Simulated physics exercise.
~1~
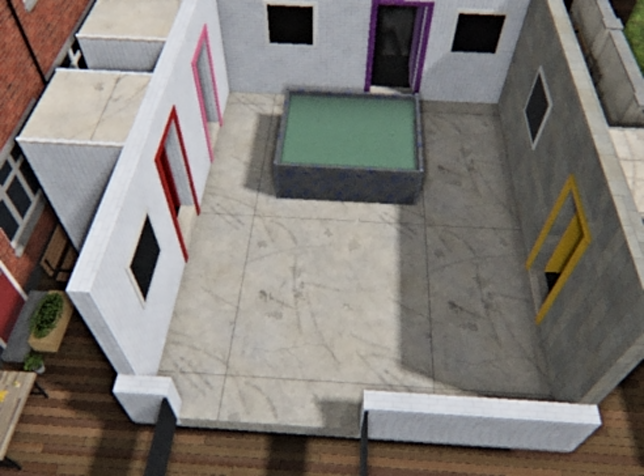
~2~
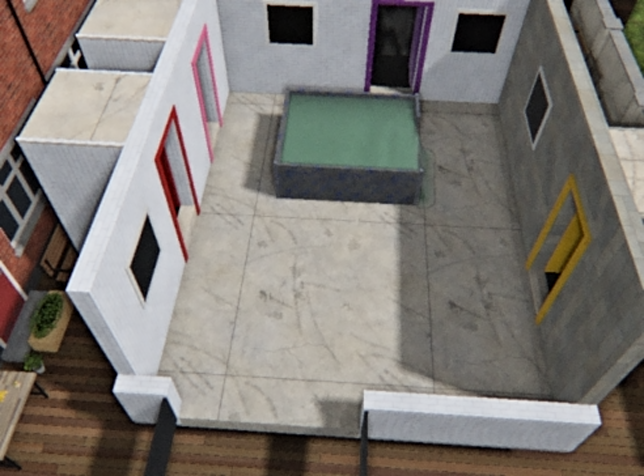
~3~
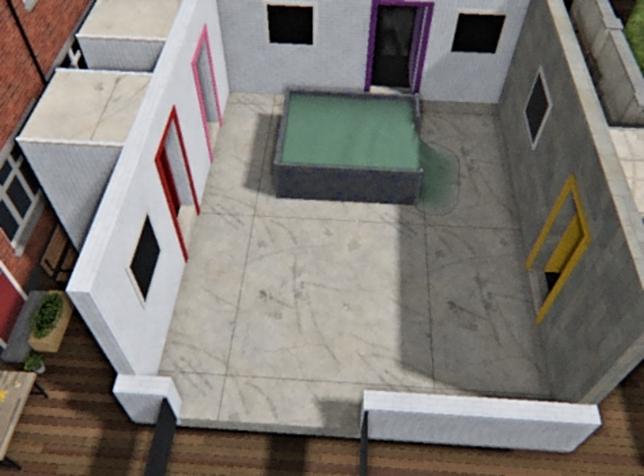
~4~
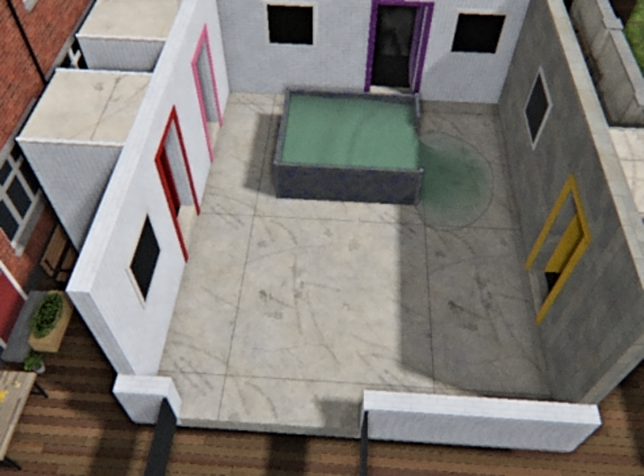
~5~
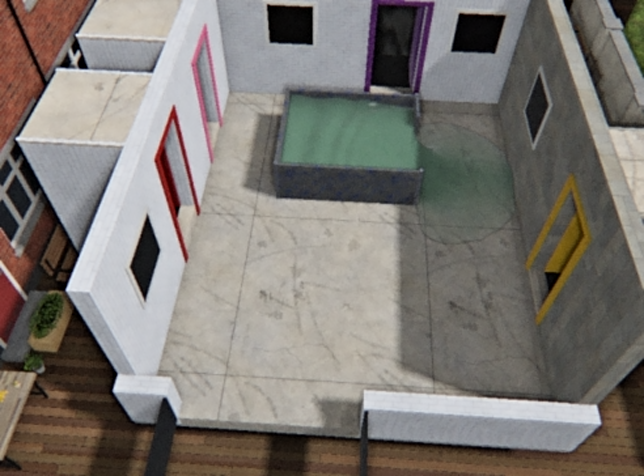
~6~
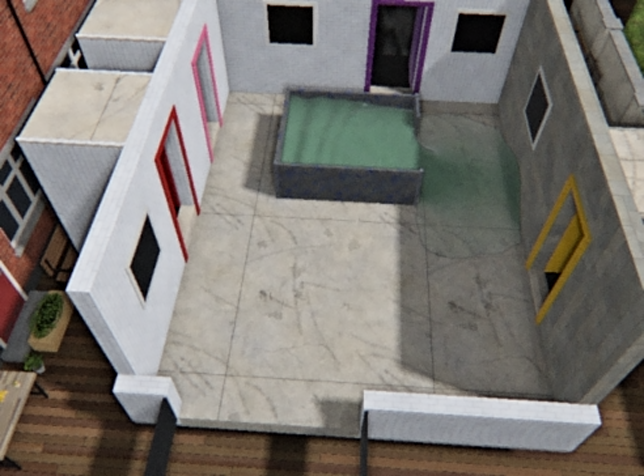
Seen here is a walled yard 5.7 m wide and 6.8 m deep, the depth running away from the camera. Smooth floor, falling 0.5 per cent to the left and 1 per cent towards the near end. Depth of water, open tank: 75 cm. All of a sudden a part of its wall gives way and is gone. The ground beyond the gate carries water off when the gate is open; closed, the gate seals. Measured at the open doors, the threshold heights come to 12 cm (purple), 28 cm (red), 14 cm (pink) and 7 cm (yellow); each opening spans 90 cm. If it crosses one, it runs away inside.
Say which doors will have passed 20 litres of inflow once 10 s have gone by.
My guess is the purple door lets through less than the limit; my guess is the red door lets through less than the limit; my guess is the pink door lets through less than the limit; my guess is the yellow door lets through more than the limit.
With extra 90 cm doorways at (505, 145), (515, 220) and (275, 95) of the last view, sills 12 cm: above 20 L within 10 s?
Taking them in order, the first gets enough, the second enough and the third too little.
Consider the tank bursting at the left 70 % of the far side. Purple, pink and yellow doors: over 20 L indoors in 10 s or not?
Then: Purple beyond it, pink beyond it, yellow short of it.
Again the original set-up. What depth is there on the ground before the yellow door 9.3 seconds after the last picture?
Around 4.5 cm deep.
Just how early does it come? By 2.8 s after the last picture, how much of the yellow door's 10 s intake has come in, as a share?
About 75%.
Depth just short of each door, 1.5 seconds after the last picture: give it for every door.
In cm: Purple 6, red 0, pink 0, yellow 15.
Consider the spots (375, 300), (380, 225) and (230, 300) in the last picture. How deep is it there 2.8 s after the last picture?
Listed order: 1 / 0 / 0 cm.
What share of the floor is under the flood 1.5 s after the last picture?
30 %.
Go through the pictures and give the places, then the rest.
The first frame shows the open tank at (350, 131) is whole and still, 75 cm deep.
In the second frame, water pours out at (414, 164) and has run 0.8 m, to (420, 206); typically 10 cm deep outside, 75 cm at the open tank's back.
In the third frame, water pours out at (414, 166) and has run 1.0 m, to (443, 210); typically 12 cm deep outside, 75 cm at the open tank's back.
In the fourth frame, the front is at (487, 167), 1.5 m from the gap at (413, 167); 2.6 m2 of floor is under water; 75 cm left at the back of the open tank.
In the fifth frame, water pours out at (413, 167) and has run 1.9 m, to (513, 206); typically 7 cm deep outside, 75 cm at the open tank's back.
In the sixth frame, the front is at (519, 238), 2.2 m from the gap at (413, 167); 5.0 m2 of floor is under water; 69 cm left at the back of the open tank.
Then, 0.7 s after the last picture water covers 20 % of the floor and is deepest (48 cm) near (501, 191); purple door not reached, red door not reached, pink door not reached, yellow door 11 cm at the sill, 0 L in.
Then, 1.5 s after the last picture water covers 30 % of the floor and is deepest (44 cm) near (509, 184); purple door 6 cm at the sill, 0 L in, red door not reached, pink door not reached, yellow door 15 cm at the sill, 12 L in.
Then, 2.8 s after the last picture water covers 55 % of the floor and is deepest (31 cm) near (513, 422); purple door 10 cm at the sill, 0 L in, red door not reached, pink door not reached, yellow door 11 cm at the sill, 36 L in.
Then, 5.3 s after the last picture water covers 85 % of the floor and is deepest (22 cm) near (226, 106); purple door 7 cm at the sill, 0 L in, red door 10 cm at the sill, 0 L in, pink door 11 cm at the sill, 0 L in, yellow door 8 cm at the sill, 46 L in.
Then, 9.3 s after the last picture water covers 95 % of the floor and is deepest (16 cm) near (152, 398); purple door 5 cm at the sill, 0 L in, red door 13 cm at the sill, 0 L in, pink door 8 cm at the sill, 0 L in, yellow door 5 cm at the sill, 47 L in.
